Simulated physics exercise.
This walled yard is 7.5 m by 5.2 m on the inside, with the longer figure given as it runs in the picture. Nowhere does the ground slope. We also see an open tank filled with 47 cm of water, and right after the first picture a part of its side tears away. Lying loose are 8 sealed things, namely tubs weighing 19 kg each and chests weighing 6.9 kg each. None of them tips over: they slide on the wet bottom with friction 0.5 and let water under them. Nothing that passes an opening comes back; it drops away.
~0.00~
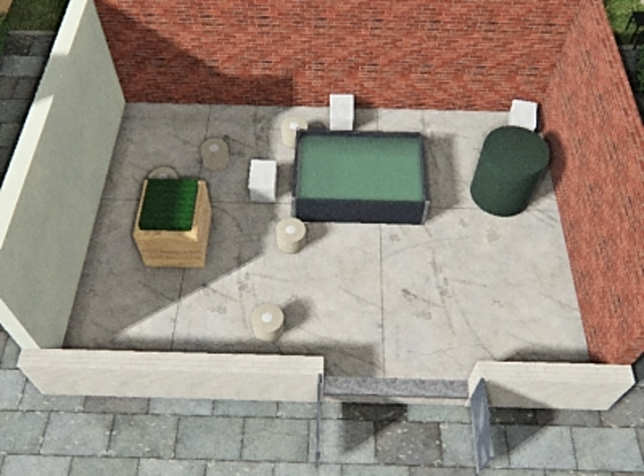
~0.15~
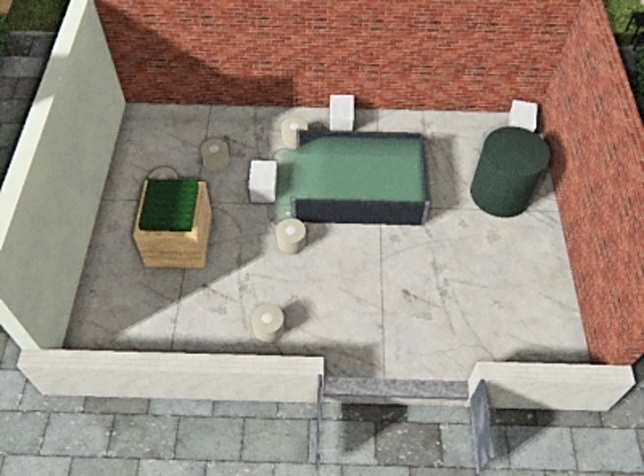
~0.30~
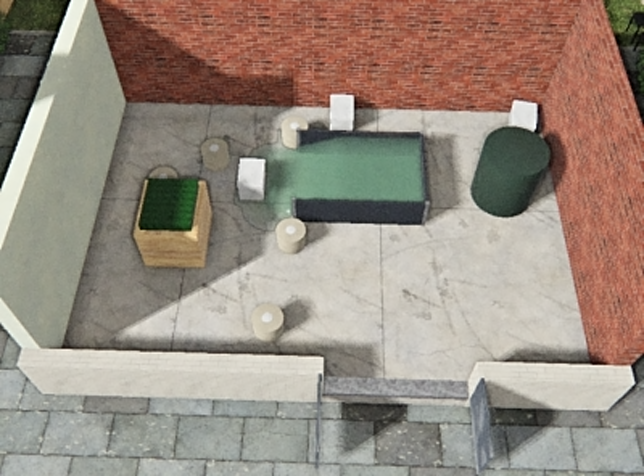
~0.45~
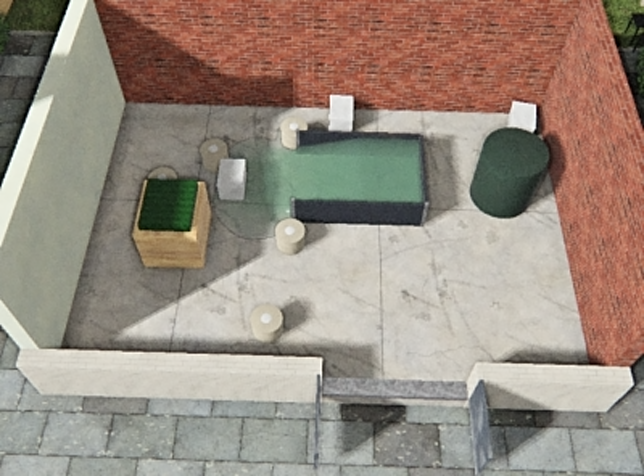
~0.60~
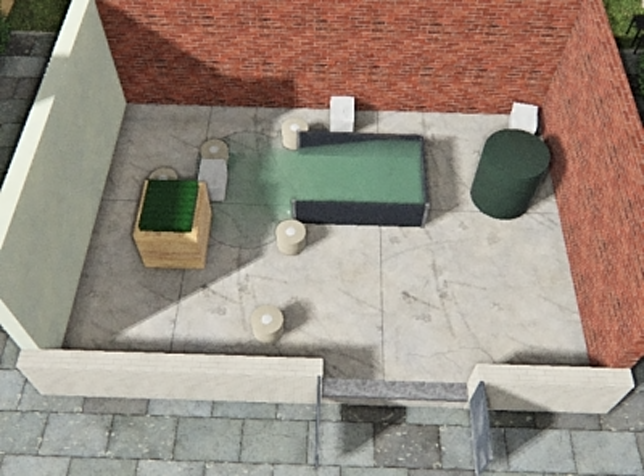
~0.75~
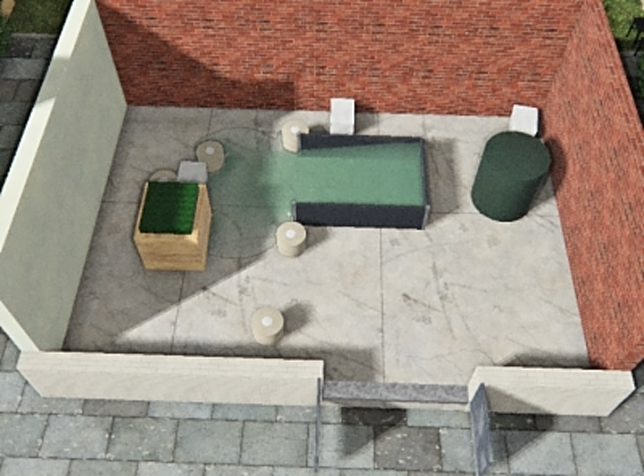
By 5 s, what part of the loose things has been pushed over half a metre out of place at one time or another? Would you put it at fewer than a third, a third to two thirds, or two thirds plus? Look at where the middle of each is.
I would say a third to two thirds.
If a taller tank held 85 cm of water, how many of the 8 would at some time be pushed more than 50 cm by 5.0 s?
With that change, 5 of them.
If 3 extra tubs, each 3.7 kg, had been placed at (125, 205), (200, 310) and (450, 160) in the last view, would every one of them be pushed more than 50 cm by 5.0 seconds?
Each in turn ends up beyond the limit, beyond the limit, within the limit.
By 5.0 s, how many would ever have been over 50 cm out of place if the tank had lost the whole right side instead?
That would give 2.
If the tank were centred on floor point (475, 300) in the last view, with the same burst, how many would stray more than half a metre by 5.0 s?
Then 3 of them would.
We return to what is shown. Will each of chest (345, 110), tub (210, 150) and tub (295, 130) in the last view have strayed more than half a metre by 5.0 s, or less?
First falling below it, second exceeding it, third falling below it.
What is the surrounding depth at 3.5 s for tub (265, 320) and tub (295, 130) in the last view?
3 and 1 cm.
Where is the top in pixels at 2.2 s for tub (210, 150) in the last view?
(142, 132), roughly.
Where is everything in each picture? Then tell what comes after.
The first frame shows a chest at (263, 174) rests on the ground; a tub at (214, 148), on the bottom; 2.8 m2 under water; 0 of 8 have shifted.
The second frame shows a chest at (263, 174), on the bottom; a tub at (214, 149), on the bottom; 3.4 m2 under water; 0 of 8 have shifted.
The third frame shows a chest at (251, 172) rests on the ground, 19 cm from its start; a tub at (214, 148), on the bottom; 4.0 m2 under water; 1 of 8 have shifted.
The fourth frame shows a chest at (231, 172) rests on the ground, 50 cm from its start; a tub at (214, 149) rests on the ground; 4.9 m2 under water; 1 of 8 have shifted.
The fifth frame shows a chest at (212, 172) rests on the ground, 83 cm from its start; a tub at (214, 150), on the bottom; 5.8 m2 under water; 1 of 8 have shifted.
The sixth frame shows a chest at (191, 175), on the bottom, 117 cm from its start; a tub at (210, 151), on the bottom, 9 cm from its start; water covers 6.6 m2; 2 of 8 have shifted.
After 1.1 s 1 of 8 are over 50 cm from their spots; 1 afloat.
After 2.2 s 3 of 8 are over 50 cm from their spots; 2 afloat.
After 3.5 s 3 of 8 are over 50 cm from their spots; 2 afloat.
After 5.0 s 3 of 8 are over 50 cm from their spots, and 3 have been at some point; 1 afloat.
